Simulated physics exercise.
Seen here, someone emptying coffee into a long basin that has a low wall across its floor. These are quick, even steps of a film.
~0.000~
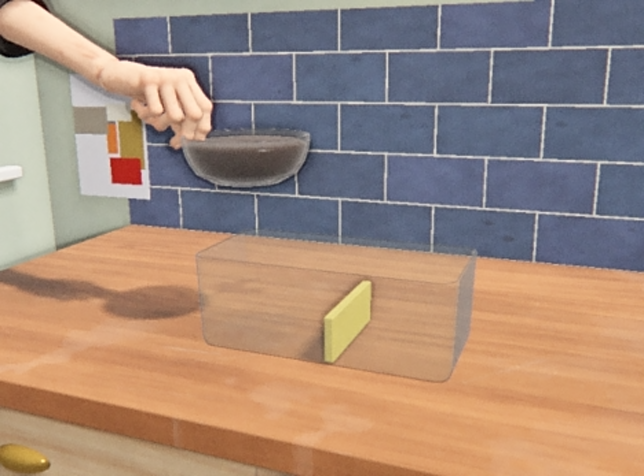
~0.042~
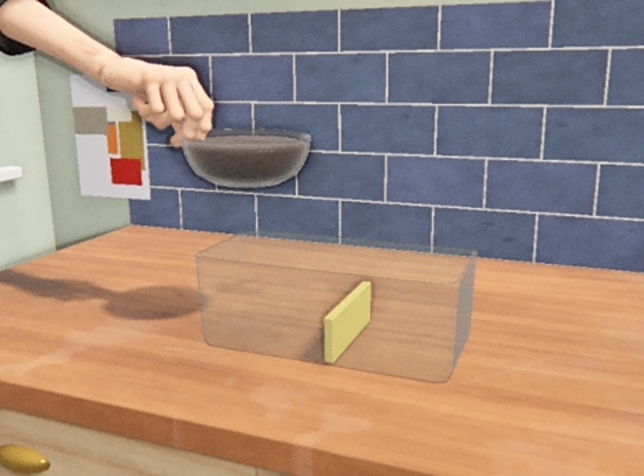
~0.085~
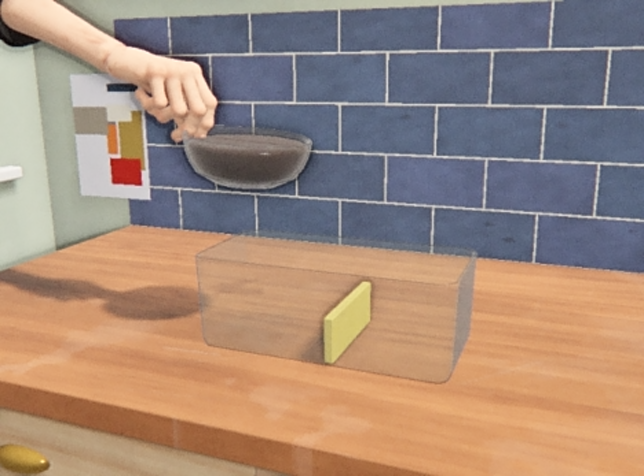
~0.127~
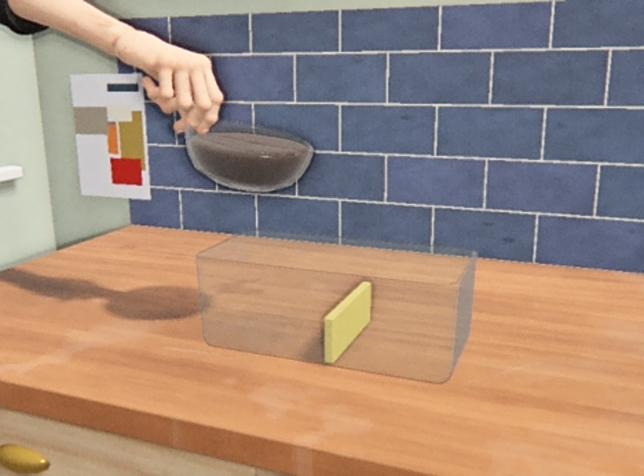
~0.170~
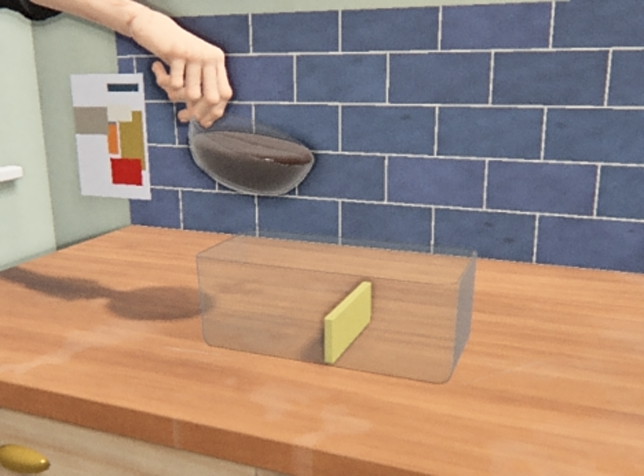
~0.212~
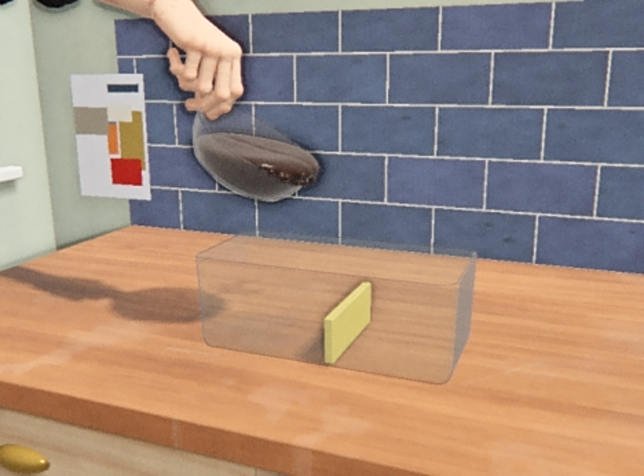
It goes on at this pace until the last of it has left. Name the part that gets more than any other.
It is the left-hand one.
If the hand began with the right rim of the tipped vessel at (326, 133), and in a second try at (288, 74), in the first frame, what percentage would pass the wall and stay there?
Near 55 % and 25 %.
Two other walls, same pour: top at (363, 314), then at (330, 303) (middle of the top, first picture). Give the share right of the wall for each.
First some 15, then 55 per cent.
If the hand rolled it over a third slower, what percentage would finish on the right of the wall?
Close to 40 per cent.
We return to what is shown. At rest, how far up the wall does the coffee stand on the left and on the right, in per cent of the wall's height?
Left about 30, right about 10.
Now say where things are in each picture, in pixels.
Tilt 0°; pouring edge (304, 139); surface from (197, 140) to (303, 144); the long basin's rim runs from (222, 243) to (467, 267); the wall's top is at (349, 300), in the first picture.
Tilt 2°; pouring edge (304, 141); surface from (197, 140) to (304, 145), in the second picture.
Tilt 6°; pouring edge (306, 147); surface from (198, 137) to (305, 149), in the third picture.
Tilt 13°; pouring edge (307, 155); surface from (201, 135) to (307, 152), in the fourth picture.
Tilt 23°; pouring edge (307, 166); surface from (204, 134) to (307, 158); 3 per cent is over the edge, in the fifth picture.
Tilt 34°; pouring edge (305, 179); surface from (207, 135) to (290, 159); 10 per cent is over the edge, in the sixth picture.
Then, 0.46 s in, the tilt is 97° and 5 per cent is still to pour, 50 is left of the wall and 18 right of it.
Then, 0.64 s in, the tilt is 102° and 0 per cent is still to pour, 74 is left of the wall and 21 right of it.
Then, 0.83 s in, the tilt is 102° and 0 per cent is still to pour, 71 is left of the wall and 22 right of it.
Then, 1.04 s in, the tilt is 102° and 0 per cent is still to pour, 71 is left of the wall and 22 right of it.
Finally, 71 per cent lies left of the wall, 22 right of it and 7 outside.
